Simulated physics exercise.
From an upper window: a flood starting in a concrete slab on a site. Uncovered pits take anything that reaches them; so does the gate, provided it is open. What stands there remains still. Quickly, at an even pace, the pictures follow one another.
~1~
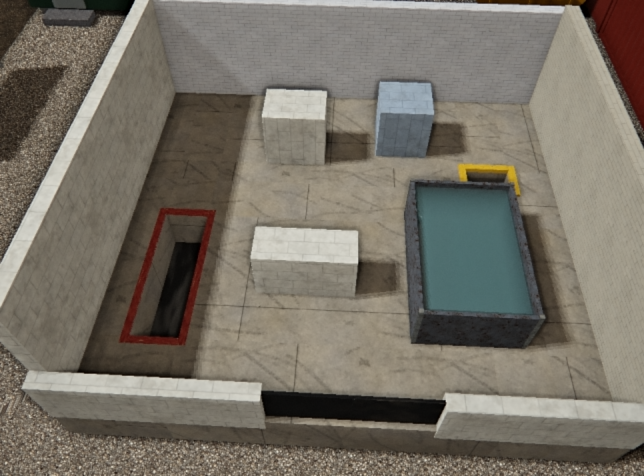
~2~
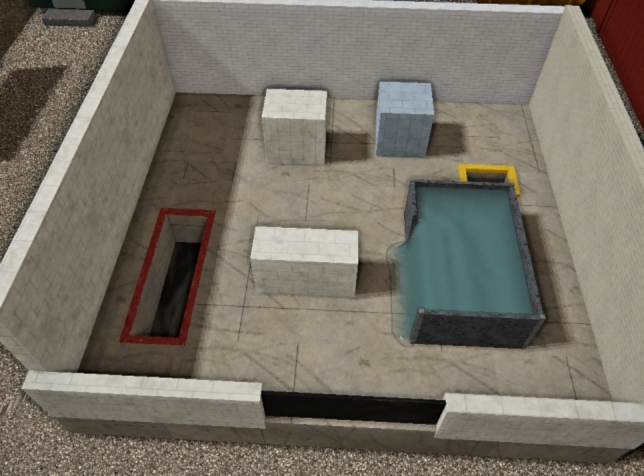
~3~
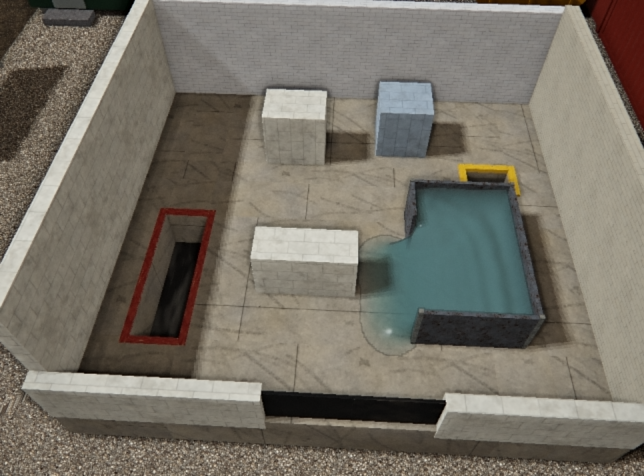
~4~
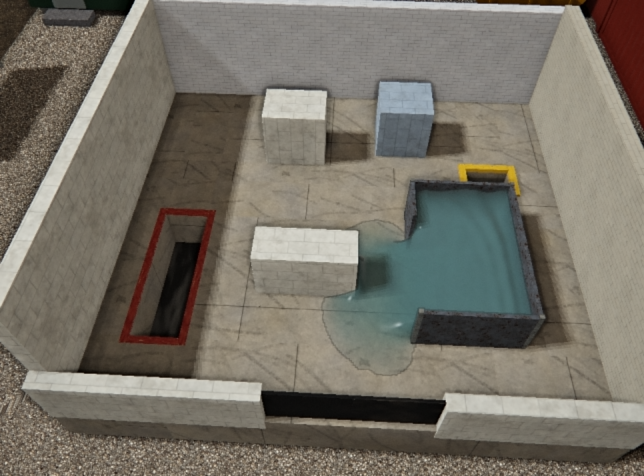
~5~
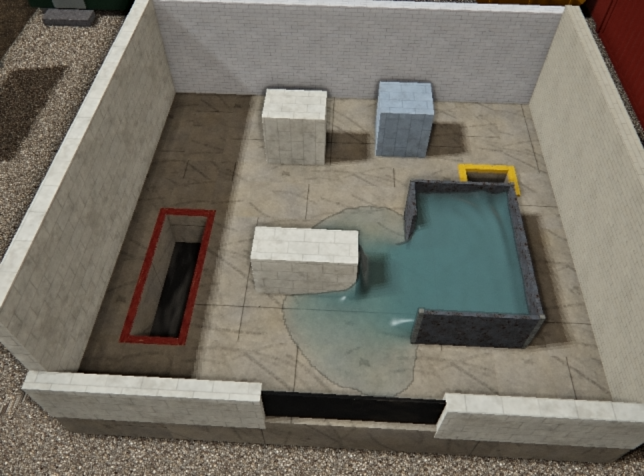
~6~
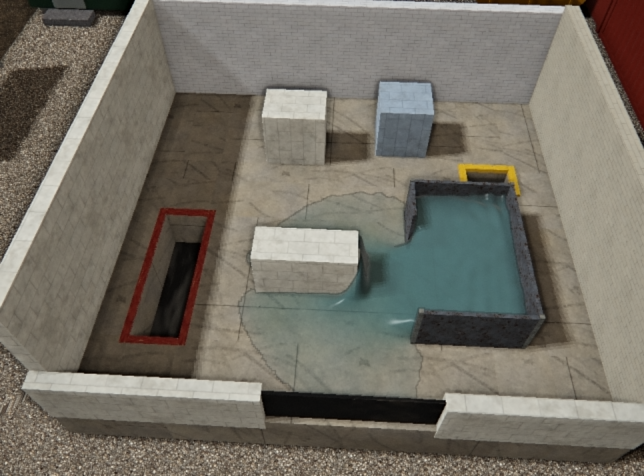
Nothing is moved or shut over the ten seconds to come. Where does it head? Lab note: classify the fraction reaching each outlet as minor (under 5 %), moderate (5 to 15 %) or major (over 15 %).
Fractions by outlet: Gate minor; yellow pit minor; red pit major.
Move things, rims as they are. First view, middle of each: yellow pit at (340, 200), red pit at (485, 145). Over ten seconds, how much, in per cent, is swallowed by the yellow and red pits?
For yellow, 10 in a hundred; for red, 8 in a hundred.
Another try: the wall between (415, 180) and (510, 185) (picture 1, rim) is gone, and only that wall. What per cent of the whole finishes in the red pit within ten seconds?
I'd estimate the red pit takes around 15 percent.
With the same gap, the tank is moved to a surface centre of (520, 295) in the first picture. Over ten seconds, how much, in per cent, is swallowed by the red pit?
Within ten seconds, 65 percent of the total ends up in the red pit.
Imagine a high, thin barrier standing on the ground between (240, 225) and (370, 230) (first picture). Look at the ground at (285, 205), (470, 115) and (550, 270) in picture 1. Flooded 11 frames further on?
First spared, second spared, third spared.
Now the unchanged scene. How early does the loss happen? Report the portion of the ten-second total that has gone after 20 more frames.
My figure: 35 percent.
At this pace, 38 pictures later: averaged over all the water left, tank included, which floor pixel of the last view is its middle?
It is around (309, 230).
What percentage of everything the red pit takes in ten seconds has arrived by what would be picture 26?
It works out at roughly 35 percent of the ten-second total.
A moment on, water covers 35 % of the floor; the gate 0 %, the yellow pit 0 %, the red pit 3 %.
Next, water covers 50 % of the floor; the gate 0 %, the yellow pit 0 %, the red pit 6 %.
Then, water covers 65 % of the floor; the gate 0 %, the yellow pit 0 %, the red pit 15 %.
Later, water covers 80 % of the floor; the gate 0 %, the yellow pit 0 %, the red pit 33 %.
In the end, water covers 95 % of the floor; the gate 0 %, the yellow pit 0 %, the red pit 47 %.
